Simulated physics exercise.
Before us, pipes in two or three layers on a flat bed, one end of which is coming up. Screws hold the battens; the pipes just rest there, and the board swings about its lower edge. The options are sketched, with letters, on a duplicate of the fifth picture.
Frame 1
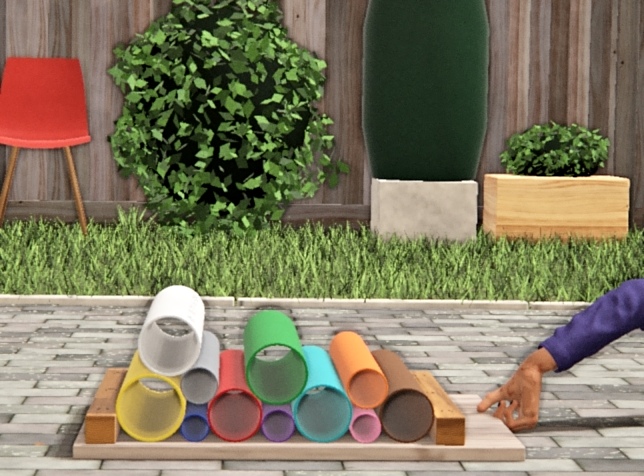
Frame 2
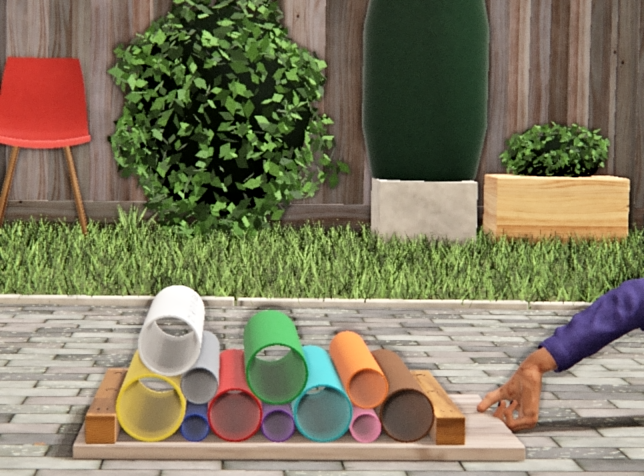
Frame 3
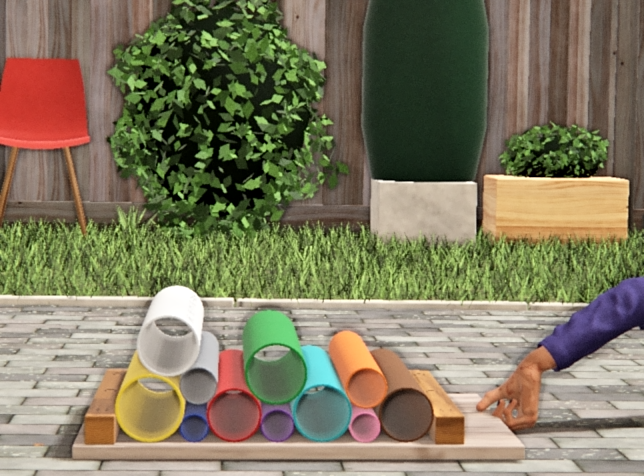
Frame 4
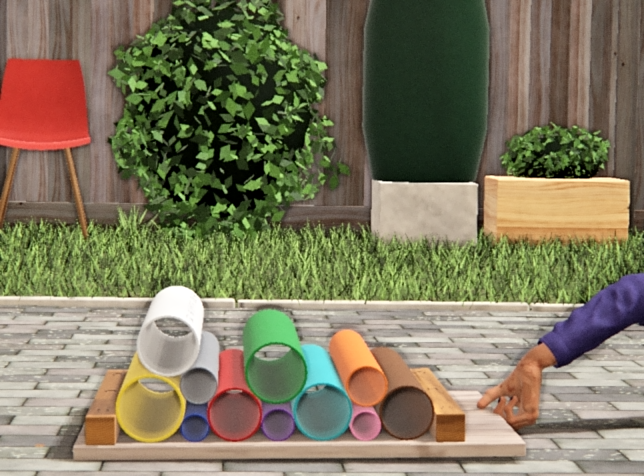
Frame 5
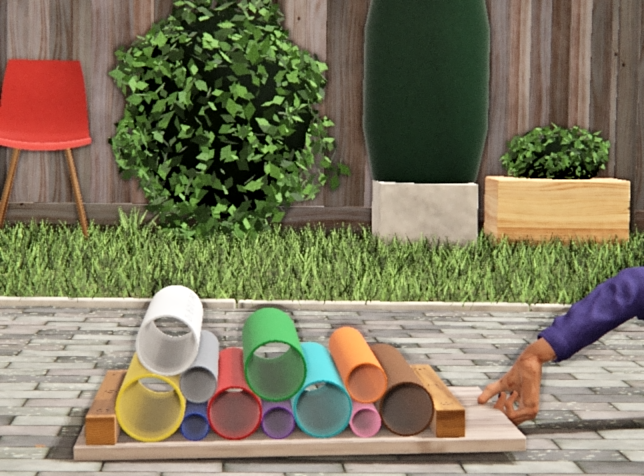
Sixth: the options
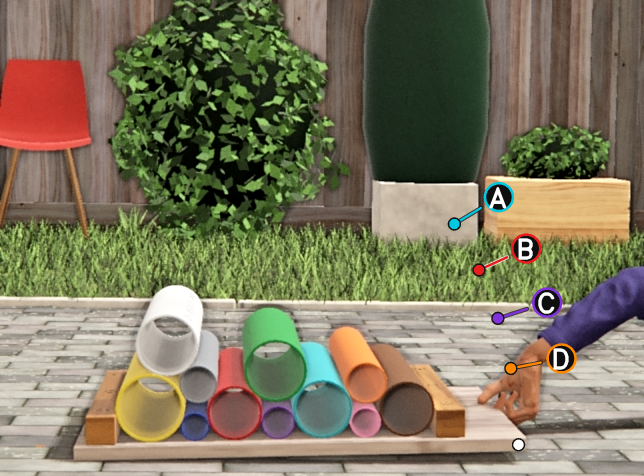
A hand in a purple sleeve held the right end of a wooden board stacked with colorful pipes between two wooden blocks, and lifted it very slightly while the pipes stayed in place.
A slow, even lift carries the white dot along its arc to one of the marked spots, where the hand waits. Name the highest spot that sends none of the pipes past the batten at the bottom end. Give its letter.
It can be raised to D.
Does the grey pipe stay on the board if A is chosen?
Yes.
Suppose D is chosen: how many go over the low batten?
With D, none.
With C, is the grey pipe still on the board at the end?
The grey pipe: Yes.
On the marked copy, A at (454, 224); B at (479, 270); C at (498, 319); D at (511, 368); the white dot at (519, 445).
Following D. Soon after the start, board at 11°.
Later, board at 12°.
In the end, board at 12°, none over the low batten.
As for the rest, A one over the low batten (white); B one over the low batten (white); C one over the low batten (white).
